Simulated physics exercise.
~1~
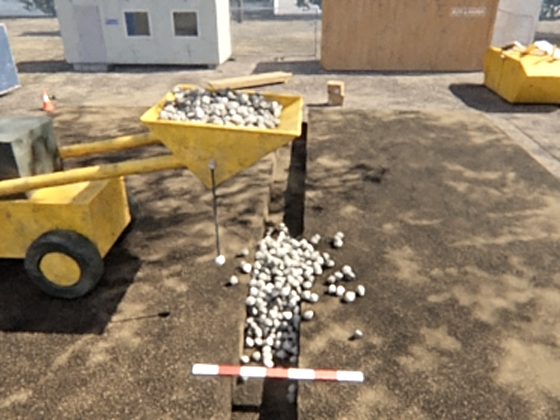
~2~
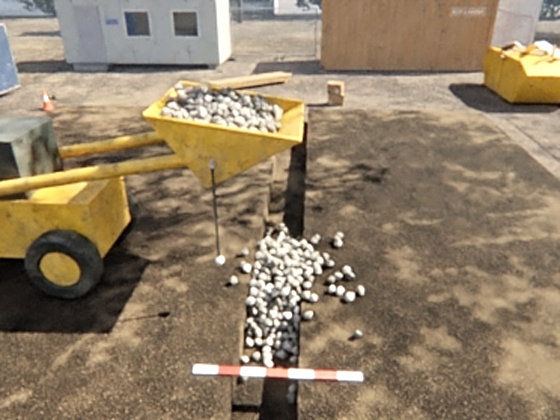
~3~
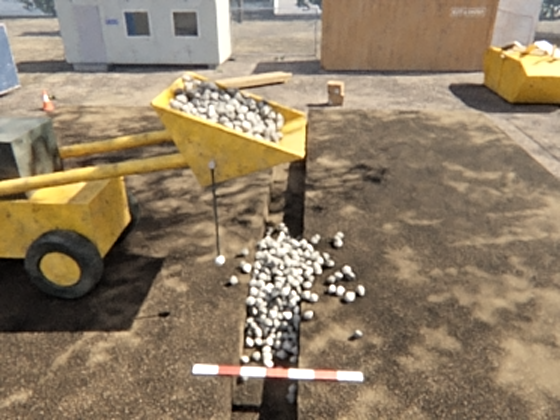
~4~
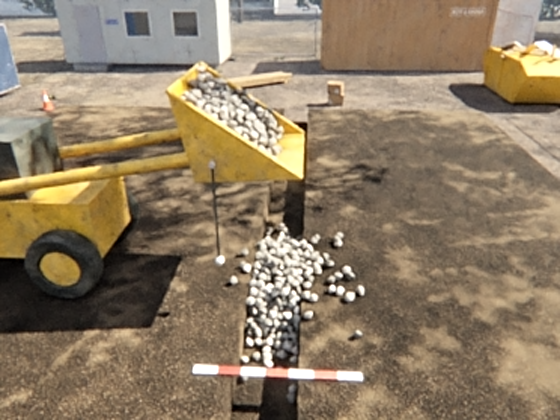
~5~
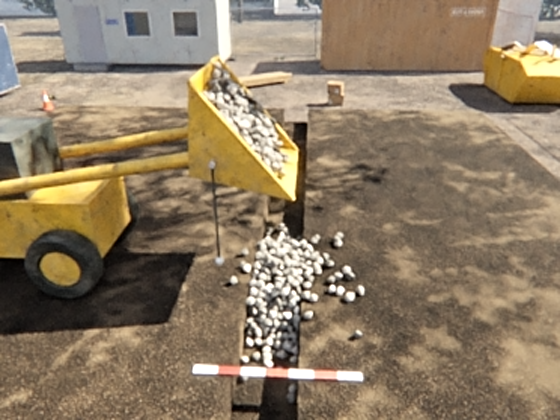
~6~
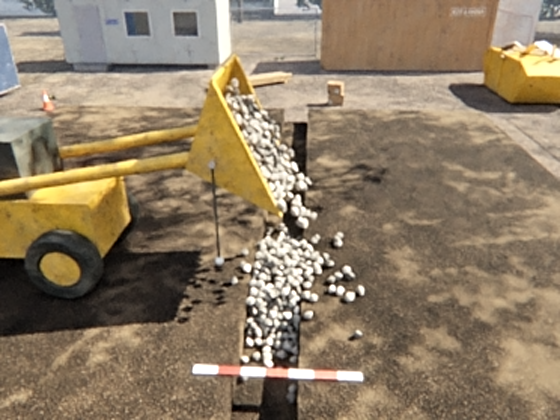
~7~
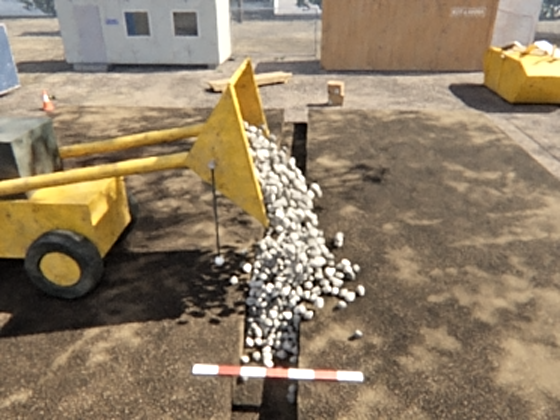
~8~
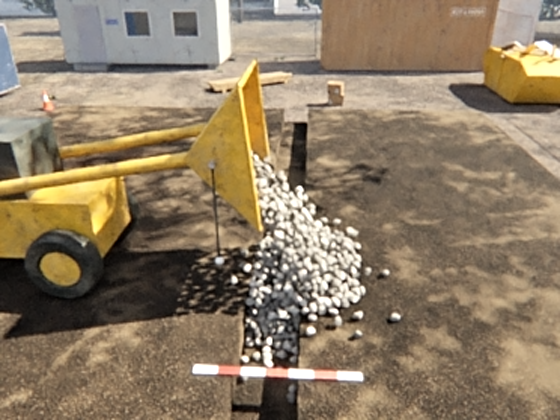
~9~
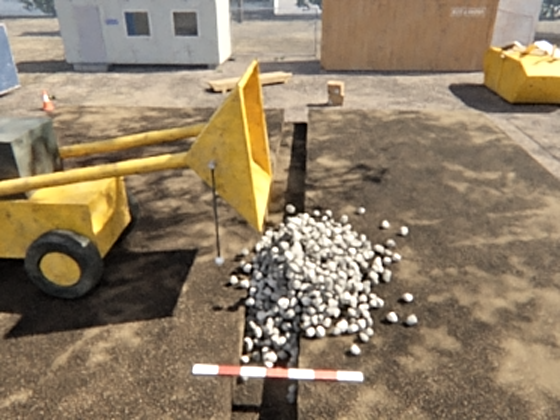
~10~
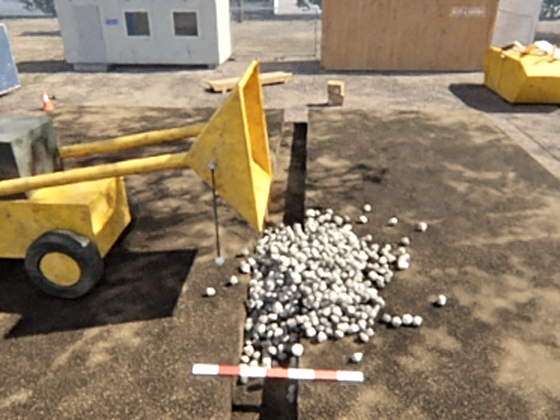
The video shows a yellow loader gradually tipping its raised bucket of pale stones over a narrow trench already partly covered by an earlier pile. The stones pour out and spread toward the right, leaving the bucket empty and a larger heap across the trench and the ground beyond.
